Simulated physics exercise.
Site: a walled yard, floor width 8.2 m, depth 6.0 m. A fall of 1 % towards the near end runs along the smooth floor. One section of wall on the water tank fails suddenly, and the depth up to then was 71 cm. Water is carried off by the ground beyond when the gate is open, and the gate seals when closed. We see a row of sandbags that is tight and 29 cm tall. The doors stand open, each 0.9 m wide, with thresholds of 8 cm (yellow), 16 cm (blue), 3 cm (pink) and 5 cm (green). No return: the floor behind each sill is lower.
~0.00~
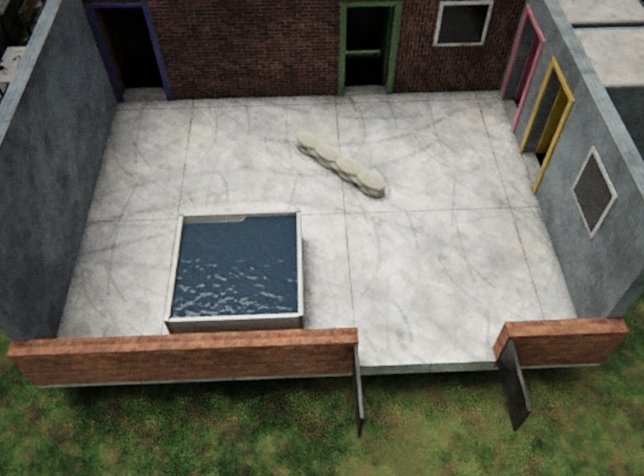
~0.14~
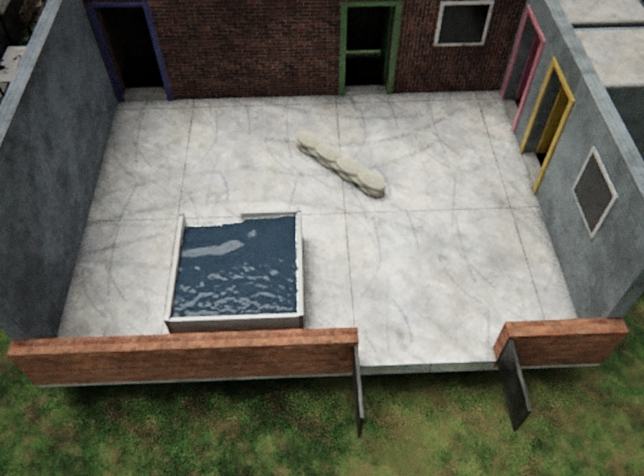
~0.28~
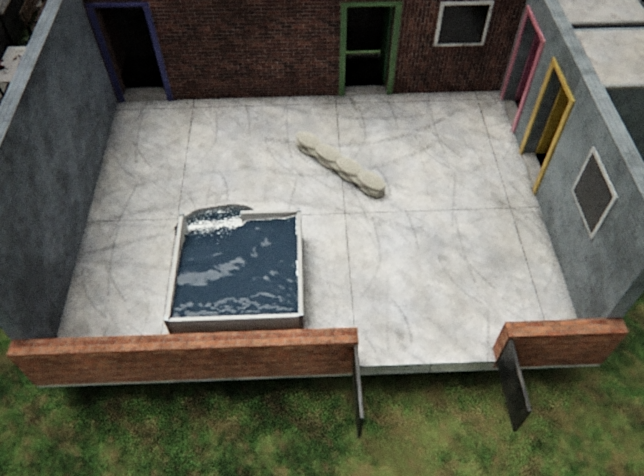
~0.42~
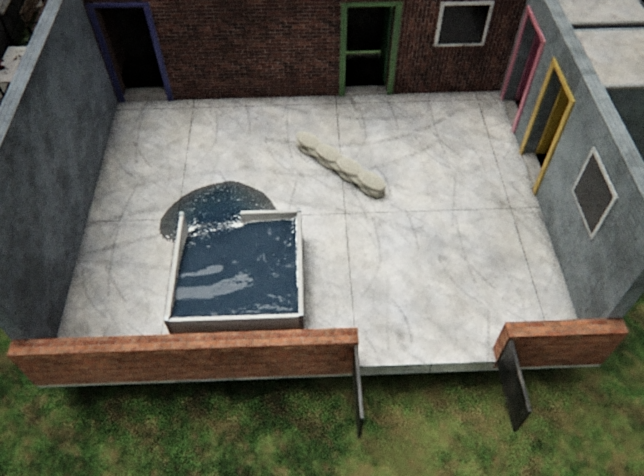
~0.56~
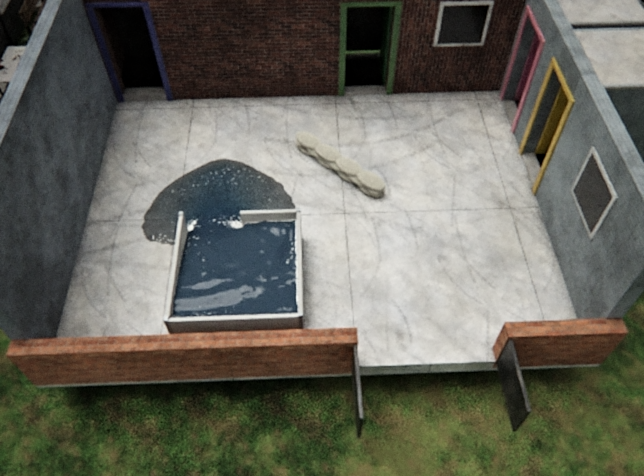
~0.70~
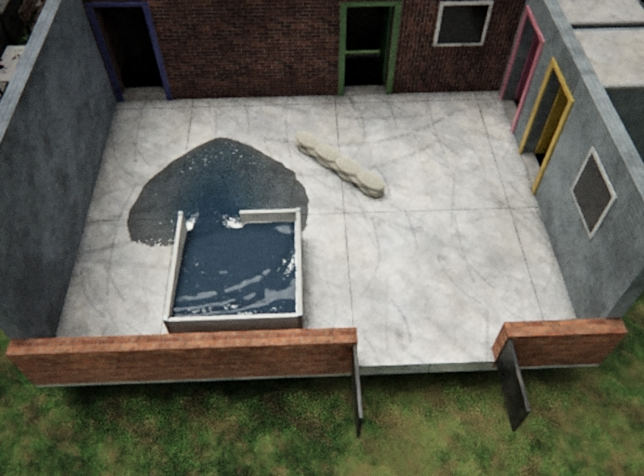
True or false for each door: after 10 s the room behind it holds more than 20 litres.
Yellow door: False; blue door: True; pink door: True; green door: False.
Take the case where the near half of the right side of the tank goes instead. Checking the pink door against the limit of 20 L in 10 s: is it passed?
Relative to that limit, pink ends up on the high side.
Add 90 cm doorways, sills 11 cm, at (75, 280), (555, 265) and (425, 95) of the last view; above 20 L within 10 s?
Per doorway, in order: Insufficient / insufficient / insufficient.
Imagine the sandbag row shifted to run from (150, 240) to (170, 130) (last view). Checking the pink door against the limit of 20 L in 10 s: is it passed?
Against that limit the pink door lands on the high side.
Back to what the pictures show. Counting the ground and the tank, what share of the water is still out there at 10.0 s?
94 %.
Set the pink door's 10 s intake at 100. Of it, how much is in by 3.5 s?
Roughly 0 percent is in by then.
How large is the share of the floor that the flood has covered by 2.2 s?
Roughly 30 percent.
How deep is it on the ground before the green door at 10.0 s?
I'd put it near 3.5 cm.
After 1.4 s water covers 25 % of the floor and is deepest (36 cm) near (217, 234); yellow door not reached, blue door not reached, pink door not reached, green door not reached.
After 2.2 s water covers 30 % of the floor and is deepest (40 cm) near (125, 108); yellow door not reached, blue door 27 cm at the sill, 2 L in, pink door not reached, green door not reached.
After 3.5 s water covers 45 % of the floor and is deepest (22 cm) near (148, 119); yellow door not reached, blue door 22 cm at the sill, 53 L in, pink door not reached, green door 6 cm at the sill, 0 L in.
After 6.0 s water covers 65 % of the floor and is deepest (14 cm) near (183, 182); yellow door 5 cm at the sill, 0 L in, blue door 10 cm at the sill, 62 L in, pink door 7 cm at the sill, 22 L in, green door 5 cm at the sill, 1 L in.
After 10.0 s water covers 95 % of the floor and is deepest (14 cm) near (50, 362); yellow door 5 cm at the sill, 0 L in, blue door 5 cm at the sill, 62 L in, pink door 6 cm at the sill, 68 L in, green door 4 cm at the sill, 2 L in.
